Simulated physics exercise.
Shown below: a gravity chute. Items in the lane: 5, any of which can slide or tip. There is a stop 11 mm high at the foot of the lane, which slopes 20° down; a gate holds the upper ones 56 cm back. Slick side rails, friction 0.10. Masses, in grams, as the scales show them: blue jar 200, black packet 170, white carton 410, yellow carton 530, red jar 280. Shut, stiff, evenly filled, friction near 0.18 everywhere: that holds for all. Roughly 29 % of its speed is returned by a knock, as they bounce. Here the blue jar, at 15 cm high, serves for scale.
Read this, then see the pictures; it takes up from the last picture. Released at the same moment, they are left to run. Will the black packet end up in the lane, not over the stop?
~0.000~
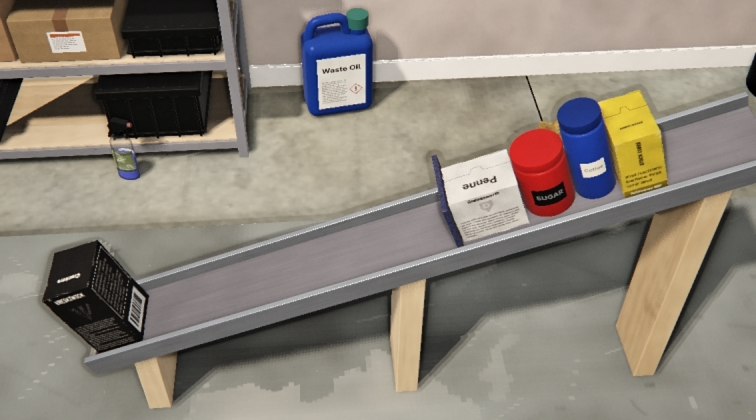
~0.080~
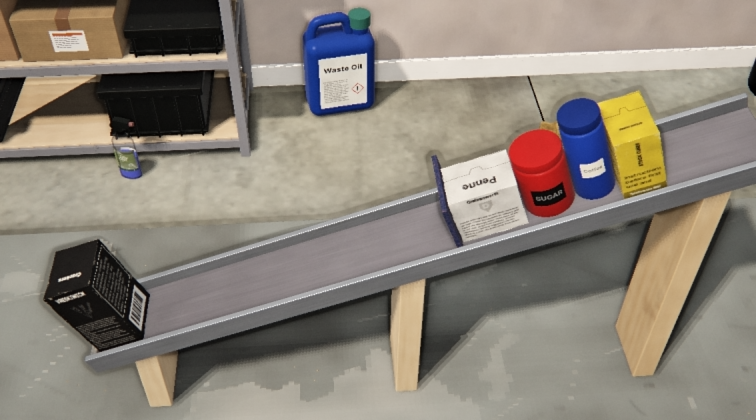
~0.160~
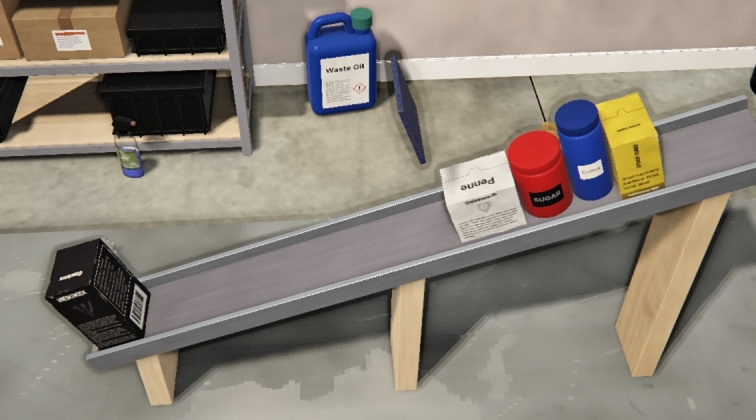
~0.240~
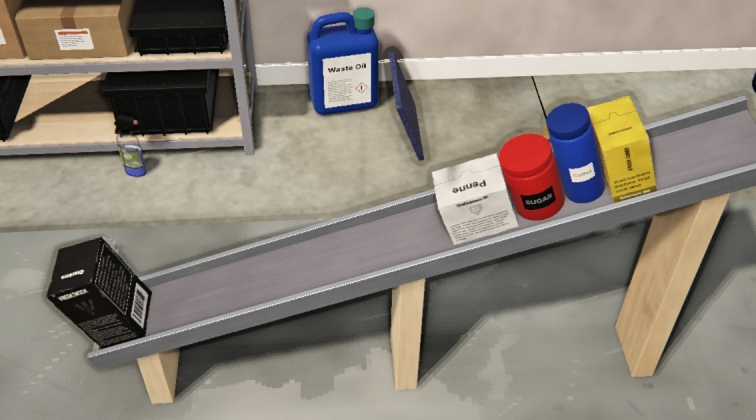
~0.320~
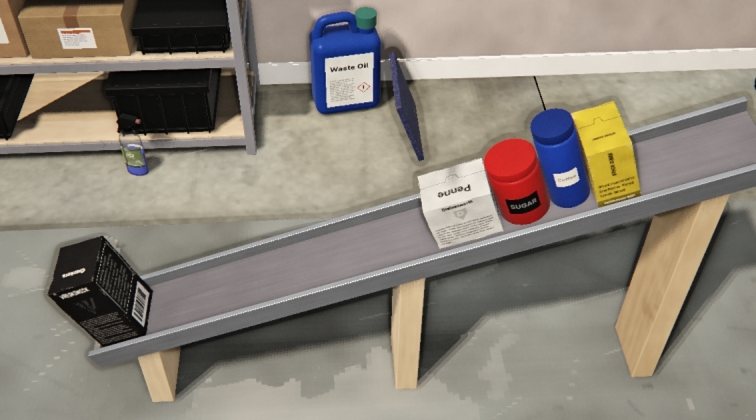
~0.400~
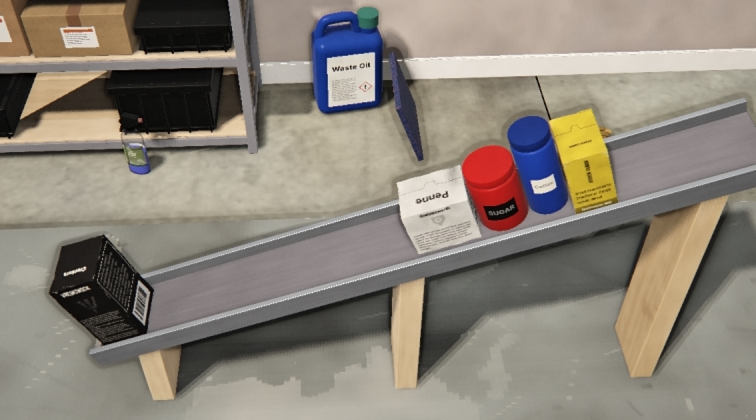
Oh, it gets away.
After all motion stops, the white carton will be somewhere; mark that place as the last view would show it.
Roughly pixel (122, 302).
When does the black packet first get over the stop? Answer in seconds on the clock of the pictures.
I'd put it at some 1.3 s.
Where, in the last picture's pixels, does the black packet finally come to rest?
Roughly at pixel (66, 353).
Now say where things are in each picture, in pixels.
The first picture shows gate shut; black packet (99, 298); blue jar (587, 150).
The second picture shows yellow carton (632, 146); red jar (542, 174).
The third picture shows leader 64 cm from the stop; blue jar (585, 151); white carton (483, 197).
The fourth picture shows leader 63 cm from the stop; yellow carton (622, 150); red jar (532, 178).
The fifth picture shows leader 60 cm from the stop; white carton (460, 204); blue jar (561, 159).
The sixth picture shows leader 57 cm from the stop; black packet (104, 291); yellow carton (584, 162).
After 0.60 s, leader 44 cm from the stop; black packet near (104, 291).
After 0.90 s, leader 11 cm from the stop; black packet near (104, 291).
After 1.40 s, leader 3 cm from the stop; black packet now over the stop; yellow carton on its side.
In the end (2.1 s), over the stop, black packet; toppled in the lane, yellow carton; the other 3 in the lane. In the last view, black packet near (66, 353).
